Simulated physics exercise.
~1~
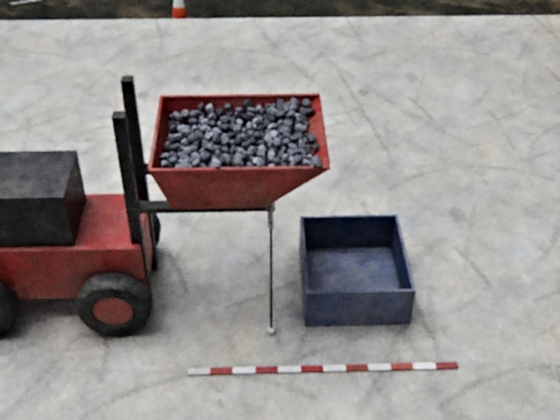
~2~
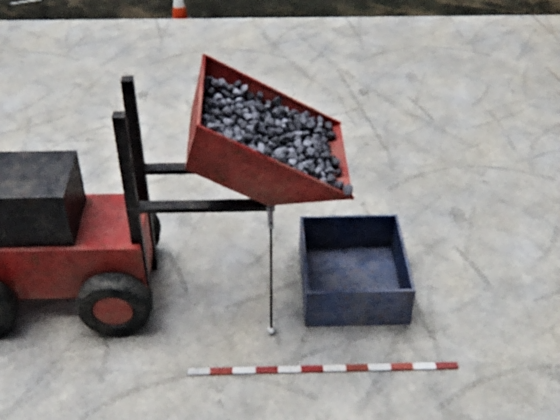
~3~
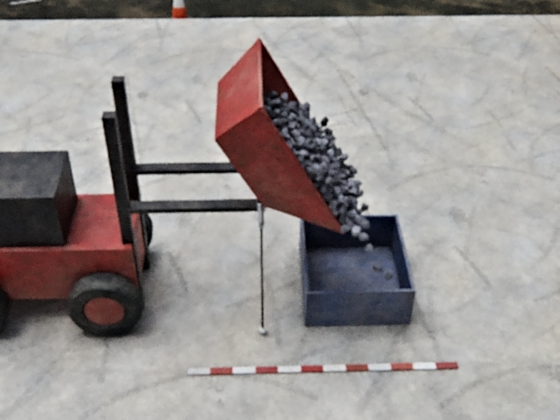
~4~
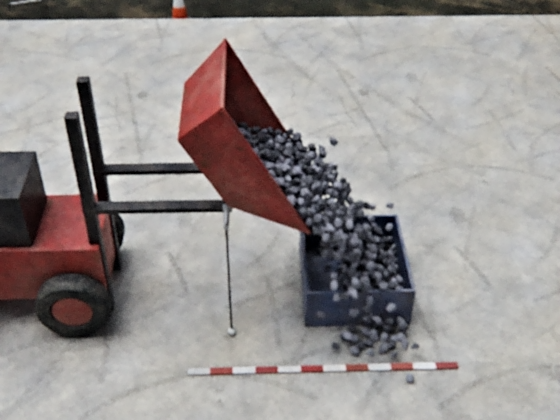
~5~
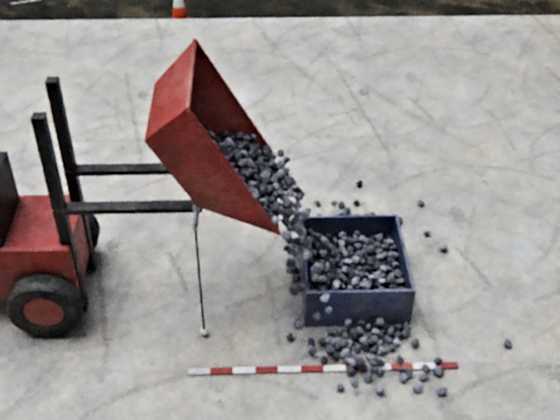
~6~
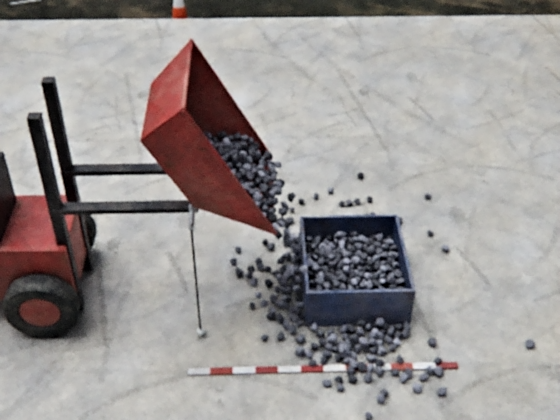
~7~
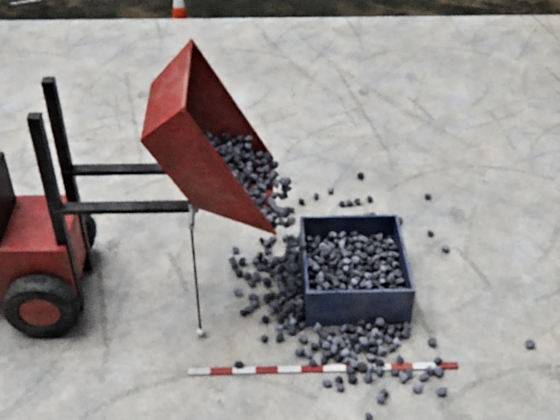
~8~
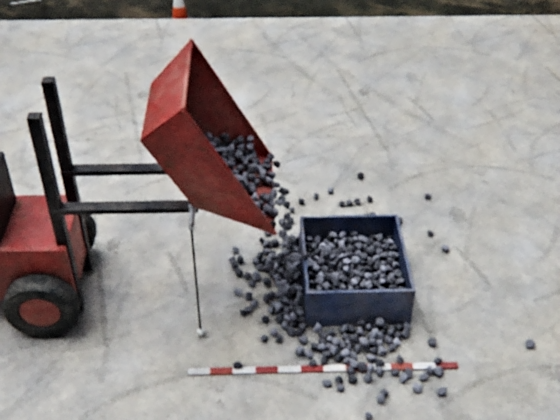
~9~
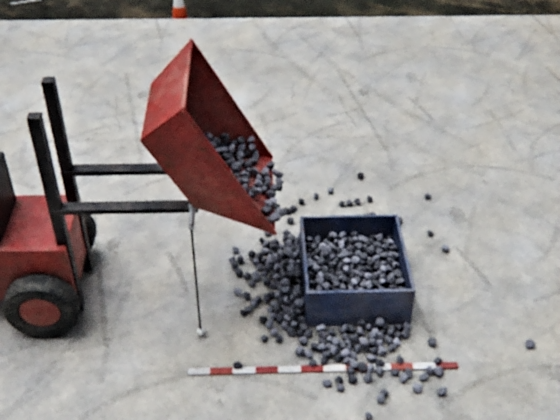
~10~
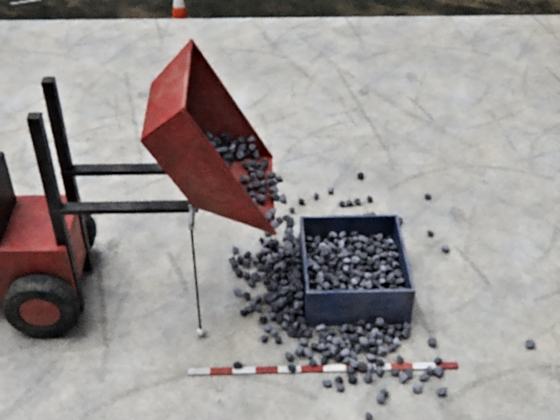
Red forklift tipping its skip and backing left, spilling dark stones into and around a blue bin, some staying in the skip.
